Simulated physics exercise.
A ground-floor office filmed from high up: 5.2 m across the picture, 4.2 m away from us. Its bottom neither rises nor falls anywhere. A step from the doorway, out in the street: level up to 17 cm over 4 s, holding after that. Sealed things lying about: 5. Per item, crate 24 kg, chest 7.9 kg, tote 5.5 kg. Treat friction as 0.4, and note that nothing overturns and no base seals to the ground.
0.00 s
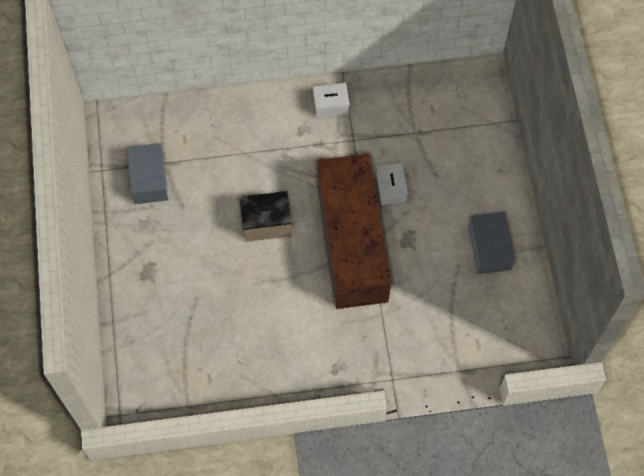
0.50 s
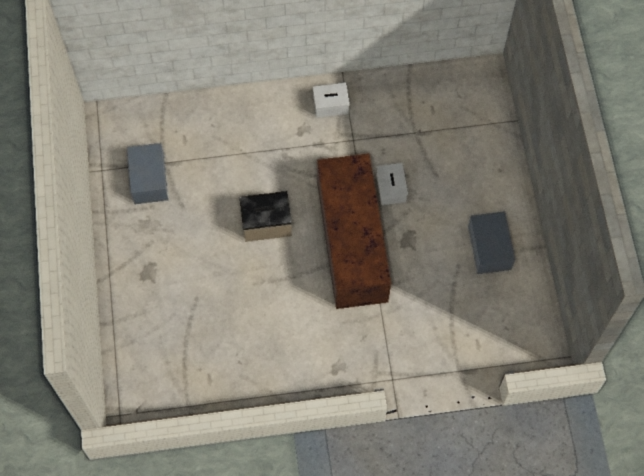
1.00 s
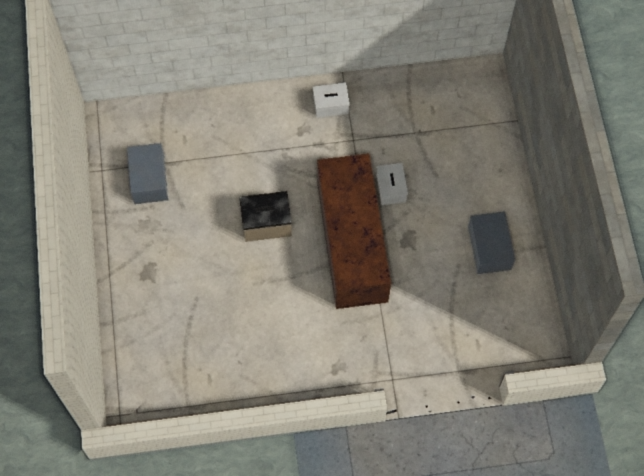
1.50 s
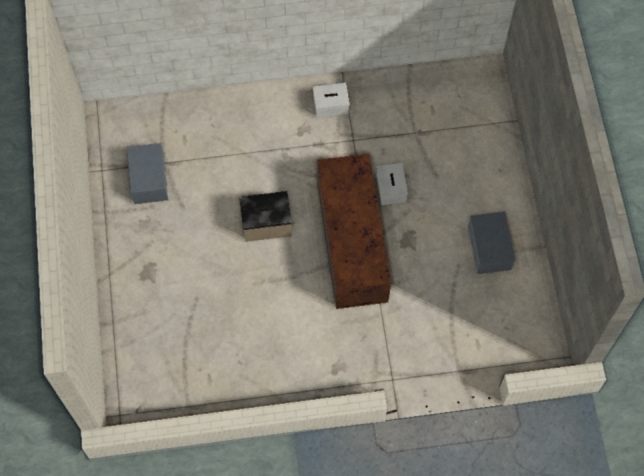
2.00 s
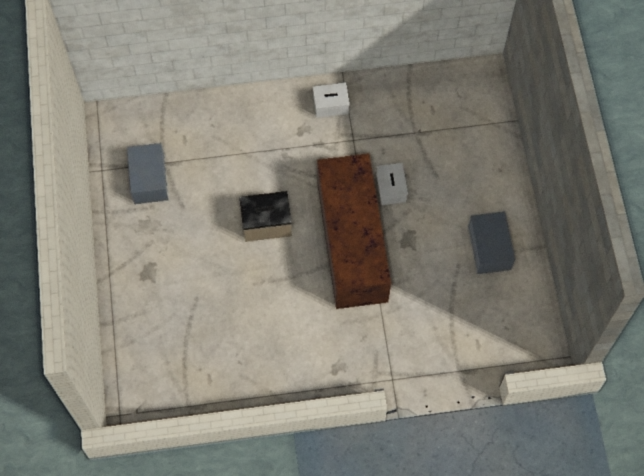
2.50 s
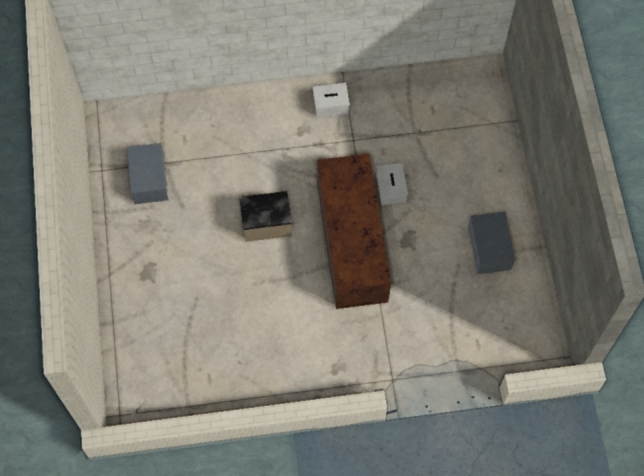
In a walled room seen from above, murky water covered the ground outside and crept over the path to the doorway, then just entered, while the boxes and long rusty-brown block stayed still.
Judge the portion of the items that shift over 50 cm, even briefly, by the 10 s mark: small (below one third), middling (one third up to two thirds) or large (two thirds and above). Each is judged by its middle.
The portion is middling.
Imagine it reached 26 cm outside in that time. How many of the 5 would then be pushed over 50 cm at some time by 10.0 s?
Count under that change: 3.
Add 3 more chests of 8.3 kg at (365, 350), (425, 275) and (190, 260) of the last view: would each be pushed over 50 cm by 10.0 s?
Note: Item 1 above threshold; item 2 above threshold; item 3 below threshold.
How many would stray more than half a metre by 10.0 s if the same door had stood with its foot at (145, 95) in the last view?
Then 1 of them would.
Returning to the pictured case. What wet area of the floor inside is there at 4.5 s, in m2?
Flooded: Near 4.5 m2.
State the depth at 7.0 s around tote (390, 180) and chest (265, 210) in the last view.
First about 6 cm, second about 0 cm.
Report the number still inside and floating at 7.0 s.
Count: 1.
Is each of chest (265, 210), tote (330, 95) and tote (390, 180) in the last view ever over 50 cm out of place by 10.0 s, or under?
One by one: Below; above; above.
After 3.5 s 0 of 5 are over 50 cm from their spots; 0 afloat.
After 4.5 s 0 of 5 are over 50 cm from their spots; 0 afloat.
After 7.0 s 1 of 5 are over 50 cm from their spots; 1 afloat.
After 10.0 s 2 of 5 are over 50 cm from their spots, and 2 have been at some point; 1 afloat.
